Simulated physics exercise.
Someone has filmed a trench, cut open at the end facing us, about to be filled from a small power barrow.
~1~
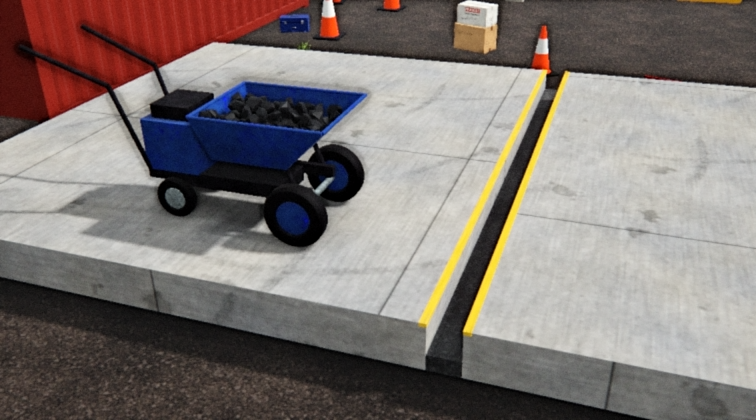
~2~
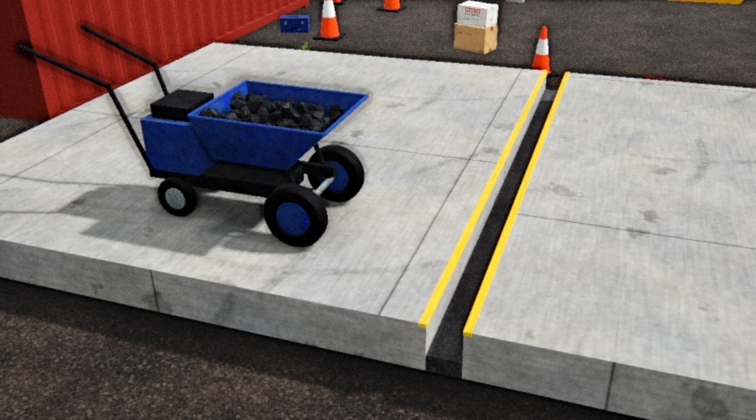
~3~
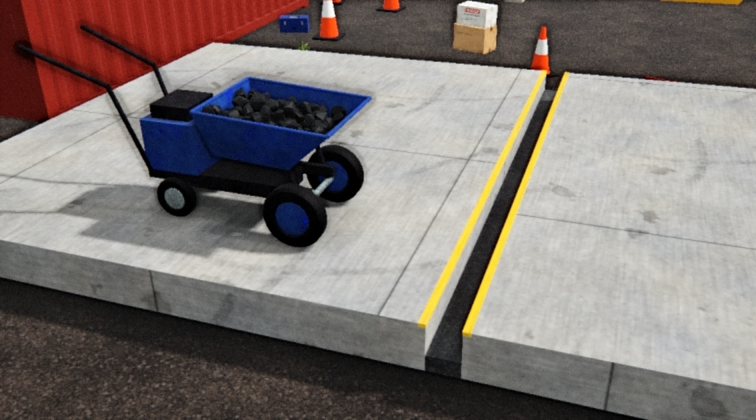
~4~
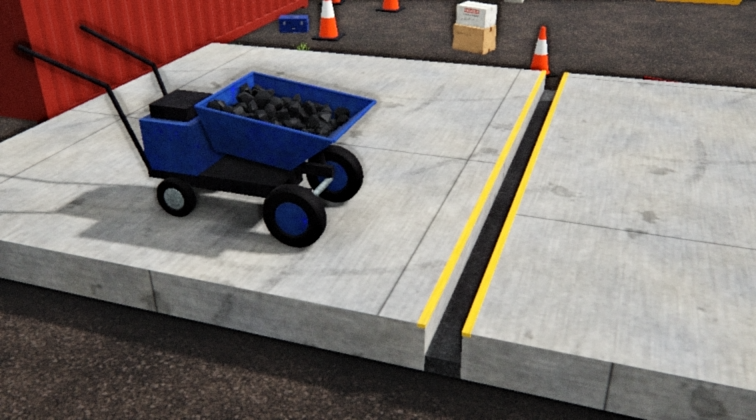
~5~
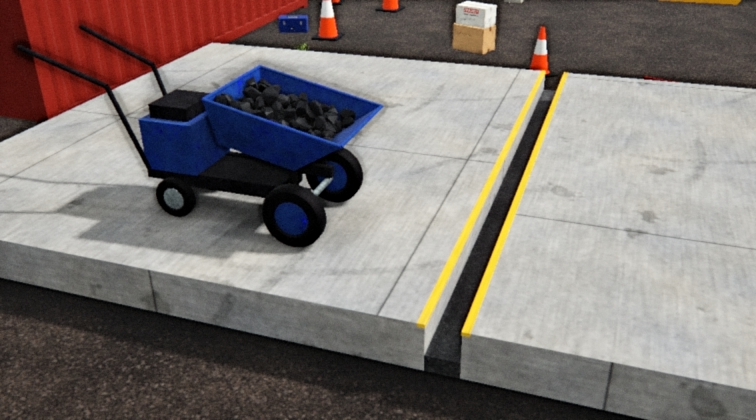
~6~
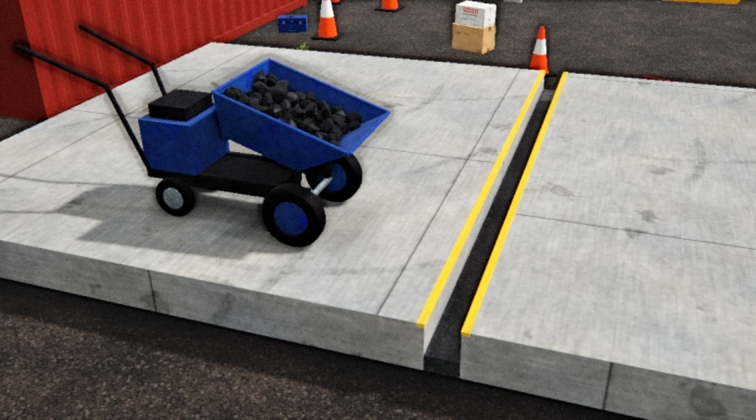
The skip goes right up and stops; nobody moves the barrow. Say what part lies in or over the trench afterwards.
The trench ends with under half of it.
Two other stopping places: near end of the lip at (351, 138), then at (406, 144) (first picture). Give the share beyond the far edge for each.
Near 10 % and 70 %.
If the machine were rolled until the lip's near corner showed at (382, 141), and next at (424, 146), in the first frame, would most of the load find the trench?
One: Above a half. Two: Not half.
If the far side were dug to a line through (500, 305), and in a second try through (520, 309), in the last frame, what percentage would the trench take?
First some 40, then 40 per cent.
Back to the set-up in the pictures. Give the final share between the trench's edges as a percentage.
Some 30 per cent.
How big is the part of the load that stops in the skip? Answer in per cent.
Roughly 20 in a hundred.
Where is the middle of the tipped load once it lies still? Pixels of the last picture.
Close to (449, 242).
Soon, skip tipped steeply; all in the skip.
A while on, skip tipped right over; most in the skip; about a quarter short of the trench; a stray few in or heaped over the trench; a small part falling.
Towards the end, skip tipped right over; about a quarter in the skip; about half short of the trench; about a quarter in or heaped over the trench; a small part beyond it.
Finally, skip tipped right over; about a quarter in the skip; about half short of the trench; about a third in or heaped over the trench; a small part beyond it.
